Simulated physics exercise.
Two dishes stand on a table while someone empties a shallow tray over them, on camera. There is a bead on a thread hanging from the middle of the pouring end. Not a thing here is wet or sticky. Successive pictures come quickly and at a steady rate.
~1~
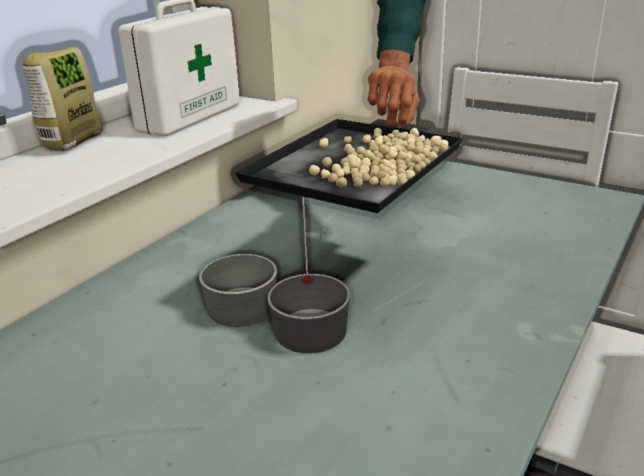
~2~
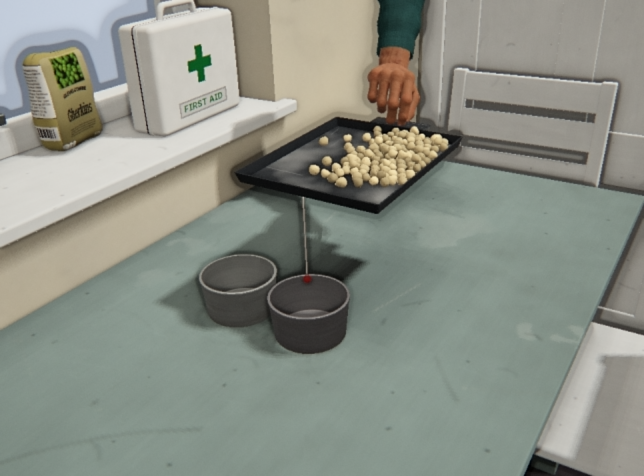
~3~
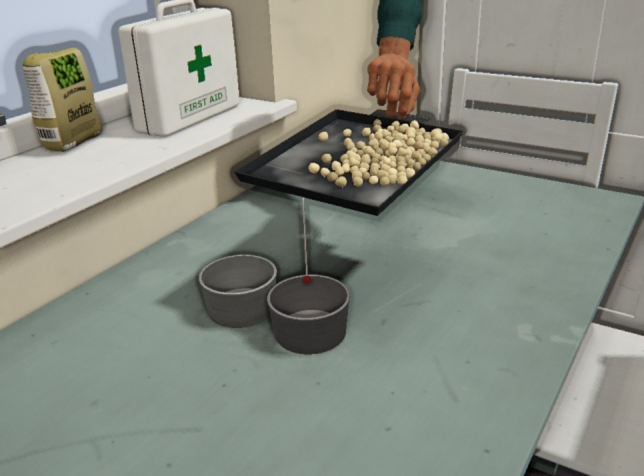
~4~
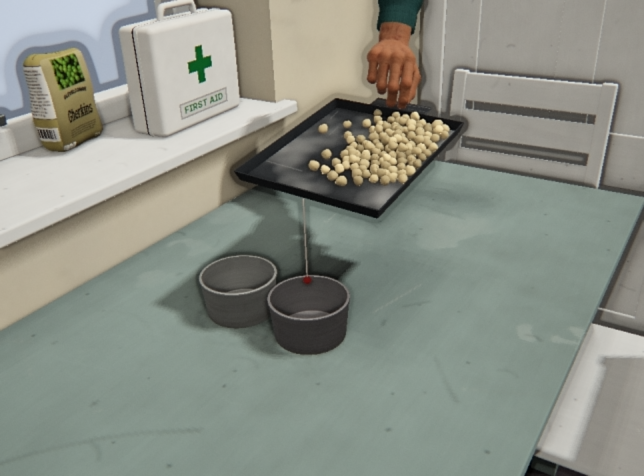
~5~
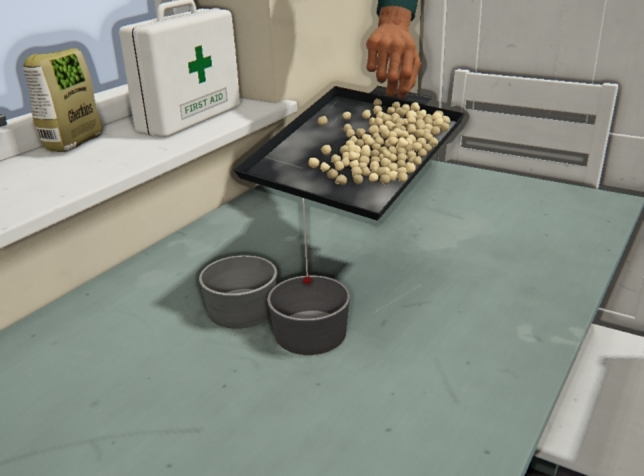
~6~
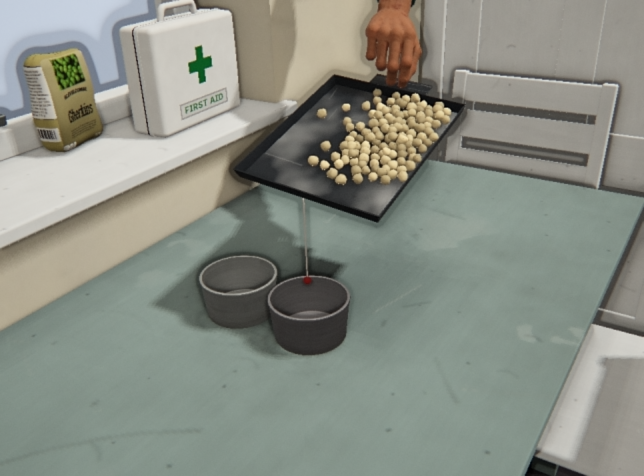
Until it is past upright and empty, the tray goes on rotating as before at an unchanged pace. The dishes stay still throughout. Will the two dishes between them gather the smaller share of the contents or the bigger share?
It looks like most goes past the dishes, when all's done.
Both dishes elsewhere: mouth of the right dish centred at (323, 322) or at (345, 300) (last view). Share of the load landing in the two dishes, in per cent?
Respectively 60 percent and 40 percent.
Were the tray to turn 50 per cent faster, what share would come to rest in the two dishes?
Near 20 %.
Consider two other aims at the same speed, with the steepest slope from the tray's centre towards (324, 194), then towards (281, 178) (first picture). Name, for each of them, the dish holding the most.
First try: The dish to the right; second try: The dish to the left.
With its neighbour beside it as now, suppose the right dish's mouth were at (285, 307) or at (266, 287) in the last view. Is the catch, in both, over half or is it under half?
At place one the minor share; at place two the minor share.
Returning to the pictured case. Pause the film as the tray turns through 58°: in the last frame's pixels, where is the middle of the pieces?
Near (362, 176).
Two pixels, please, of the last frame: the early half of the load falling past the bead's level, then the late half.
I'd say around (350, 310) at first, then around (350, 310).
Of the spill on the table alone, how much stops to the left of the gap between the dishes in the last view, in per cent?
Estimate: Near 10 per cent.
Just after the last frame, tray tipped steeply; almost all on the tray; just a few outside both; about a tenth in the air.
A moment on, tray tipped right over; roughly a quarter on the tray; about a tenth in the right dish; roughly a third outside both; roughly a third in the air.
Further on, tray tipped past a quarter turn; roughly a quarter in the right dish; the larger part outside both.
When it is over, tray tipped past a quarter turn; roughly a quarter in the right dish; not one in the left dish; the larger part outside both.
